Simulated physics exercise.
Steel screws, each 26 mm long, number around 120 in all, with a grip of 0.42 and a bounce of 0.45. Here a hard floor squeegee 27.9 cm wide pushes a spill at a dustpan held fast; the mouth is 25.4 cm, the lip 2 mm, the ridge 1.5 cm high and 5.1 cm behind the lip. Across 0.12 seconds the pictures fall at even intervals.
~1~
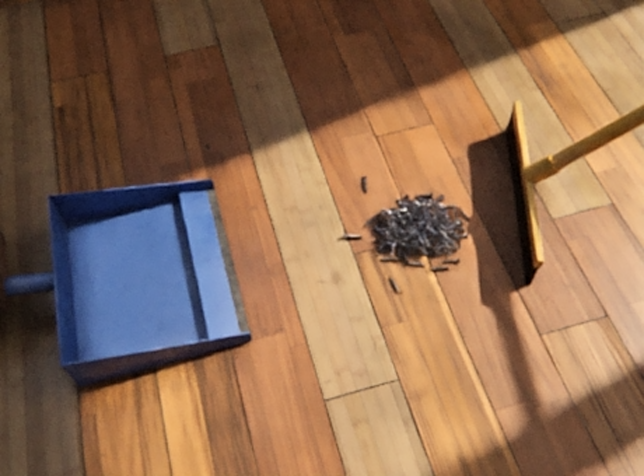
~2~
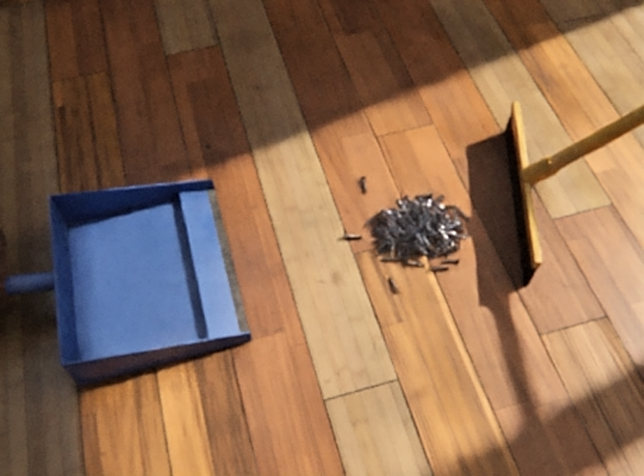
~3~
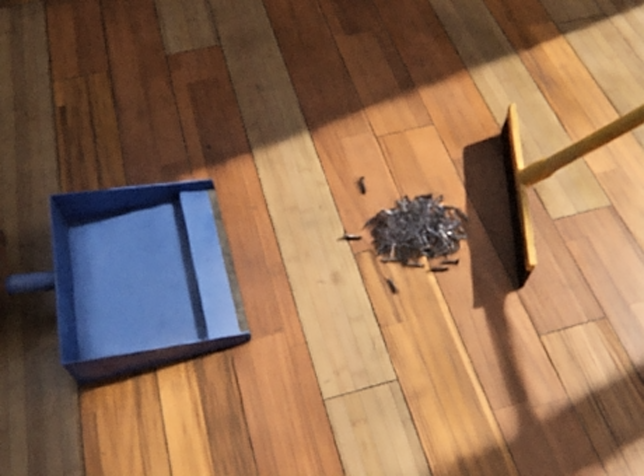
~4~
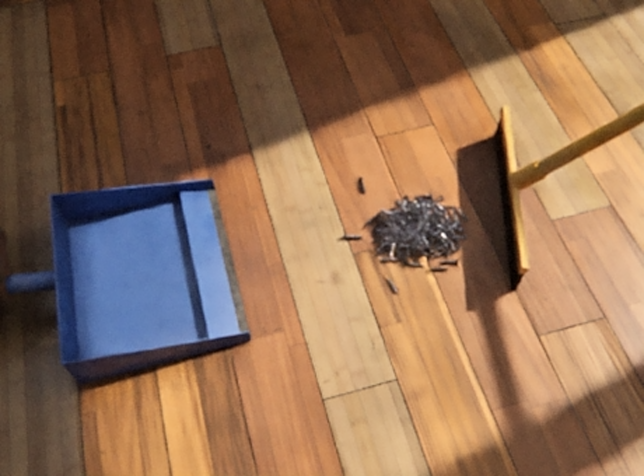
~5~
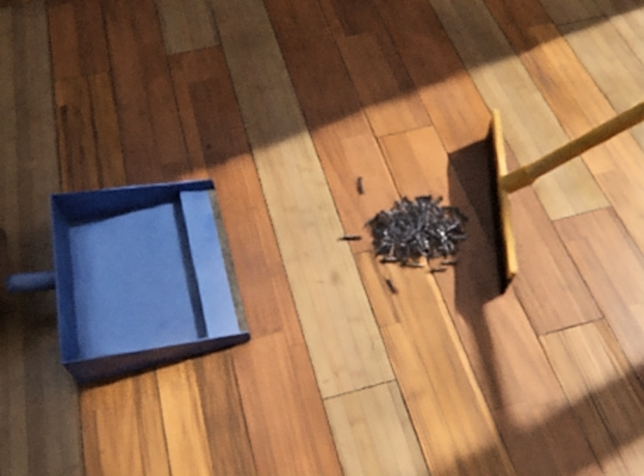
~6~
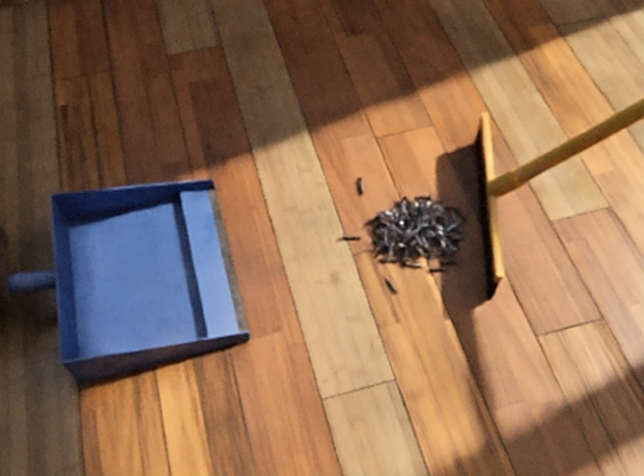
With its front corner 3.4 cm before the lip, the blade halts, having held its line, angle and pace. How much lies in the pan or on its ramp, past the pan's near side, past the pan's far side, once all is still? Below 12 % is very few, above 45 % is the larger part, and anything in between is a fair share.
Pan: Very few, near side: Very few, far side: Very few.
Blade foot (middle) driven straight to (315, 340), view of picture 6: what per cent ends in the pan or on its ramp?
Some 0 per cent.
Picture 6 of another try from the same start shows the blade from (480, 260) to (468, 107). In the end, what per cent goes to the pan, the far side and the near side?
That ends as pan 30, far 20, and near 0.
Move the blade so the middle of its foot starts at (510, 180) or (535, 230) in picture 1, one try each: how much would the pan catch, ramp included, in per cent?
Roughly 5 % and 0 %.
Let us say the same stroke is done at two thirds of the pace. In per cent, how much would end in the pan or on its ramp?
Then around 0 per cent.
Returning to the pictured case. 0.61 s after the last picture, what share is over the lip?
It's near 5 percent at that moment.
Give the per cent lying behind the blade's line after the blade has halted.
Around 0 in a hundred.
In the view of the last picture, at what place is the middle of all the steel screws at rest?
(256, 255) or so.
Then, 0.21 s after the last picture, middle of the blade 22 cm from the lip; 0 % over the lip, far side 0 %, near side 0 %.
Then, 0.34 s after the last picture, middle of the blade 13 cm from the lip; 0 % over the lip, far side 0 %, near side 0 %.
Then, 0.61 s after the last picture, middle of the blade 8 cm from the lip; 5 % over the lip, far side 0 %, near side 0 %.
In the end, pan 5 %, near side 0 %, far side 0 %, in front of the lip or behind the blade 95 %.
